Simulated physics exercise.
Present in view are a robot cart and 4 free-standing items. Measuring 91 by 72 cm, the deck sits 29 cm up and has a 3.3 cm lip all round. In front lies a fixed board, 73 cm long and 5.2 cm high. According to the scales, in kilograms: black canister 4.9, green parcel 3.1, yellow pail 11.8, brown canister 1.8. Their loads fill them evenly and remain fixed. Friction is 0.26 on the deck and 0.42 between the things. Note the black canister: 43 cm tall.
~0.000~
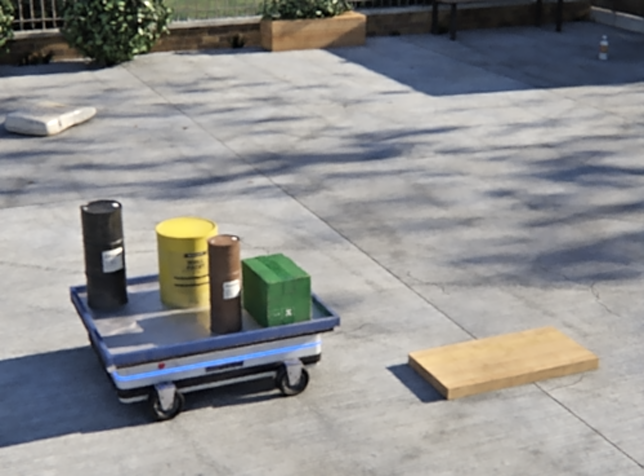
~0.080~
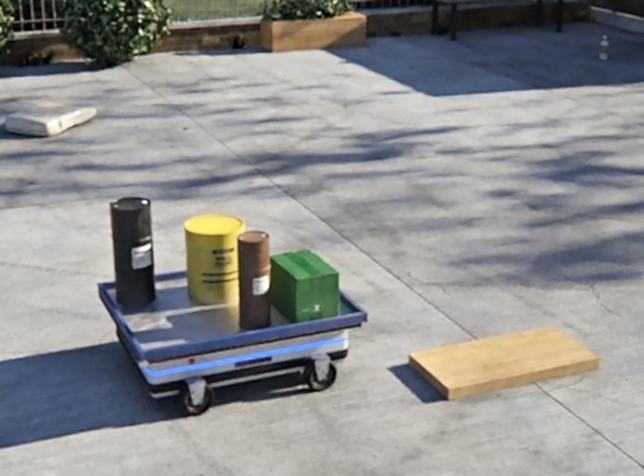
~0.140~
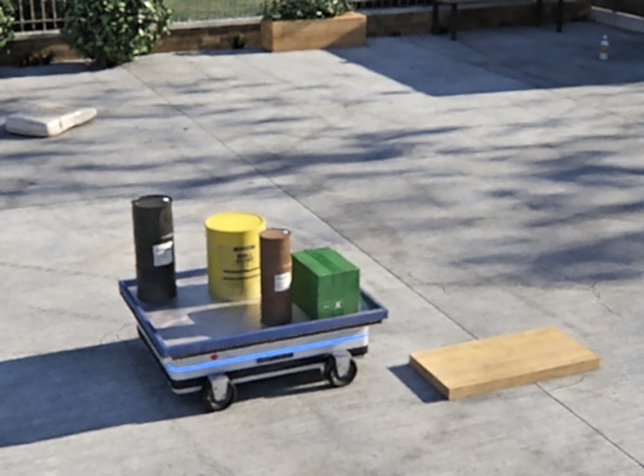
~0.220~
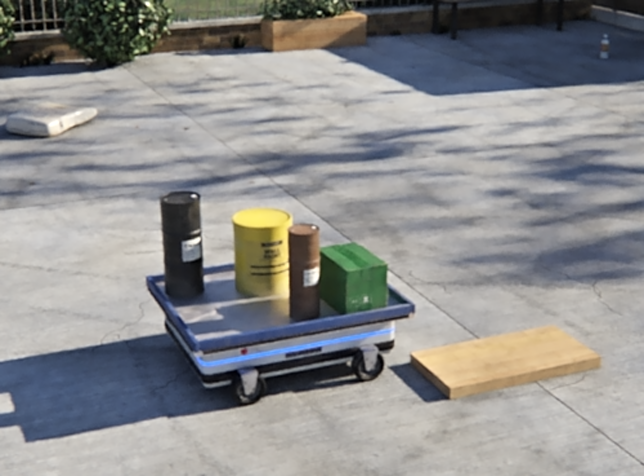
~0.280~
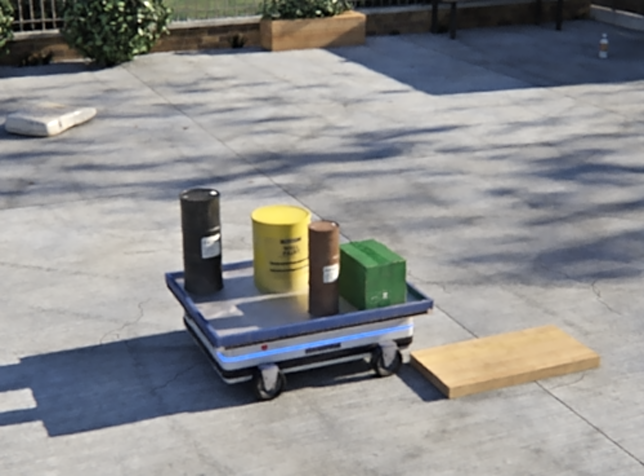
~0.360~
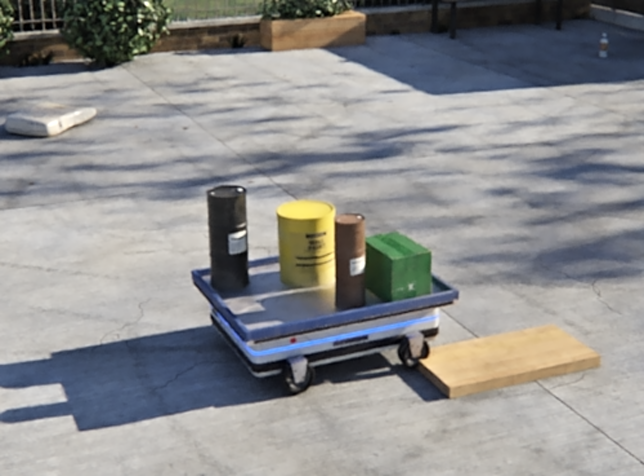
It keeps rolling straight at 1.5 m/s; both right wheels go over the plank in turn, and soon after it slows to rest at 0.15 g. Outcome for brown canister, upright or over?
Over.
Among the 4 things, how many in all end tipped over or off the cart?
Count: 2.
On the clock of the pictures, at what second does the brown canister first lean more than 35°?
Answer: About 0.8 s.
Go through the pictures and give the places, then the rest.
In the first frame, 0 cm covered; brown canister (225, 284); black canister (104, 255).
In the second frame, 12 cm covered; yellow pail (215, 259); black canister (133, 251).
In the third frame, 21 cm covered; green parcel (324, 285); yellow pail (236, 256).
In the fourth frame, 33 cm covered; black canister (183, 245); green parcel (351, 280).
In the fifth frame, 42 cm covered; yellow pail (281, 249); black canister (202, 241).
In the sixth frame, 54 cm covered; brown canister (350, 262); green parcel (395, 268).
After 0.76 s, 114 cm covered; brown canister 35° off upright near (447, 226); green parcel 4° off upright; yellow pail moved 2 cm.
After 1.16 s, 174 cm covered; brown canister on its side near (530, 238); black canister 30° off upright; green parcel moved 9 cm.
After 1.66 s, 243 cm covered; black canister now off the cart; brown canister on its side; green parcel moved 8 cm.
In the end (2.8 s), off the cart and tipped over, black canister; toppled on the deck, brown canister; the other 2 under 10 cm from the start.
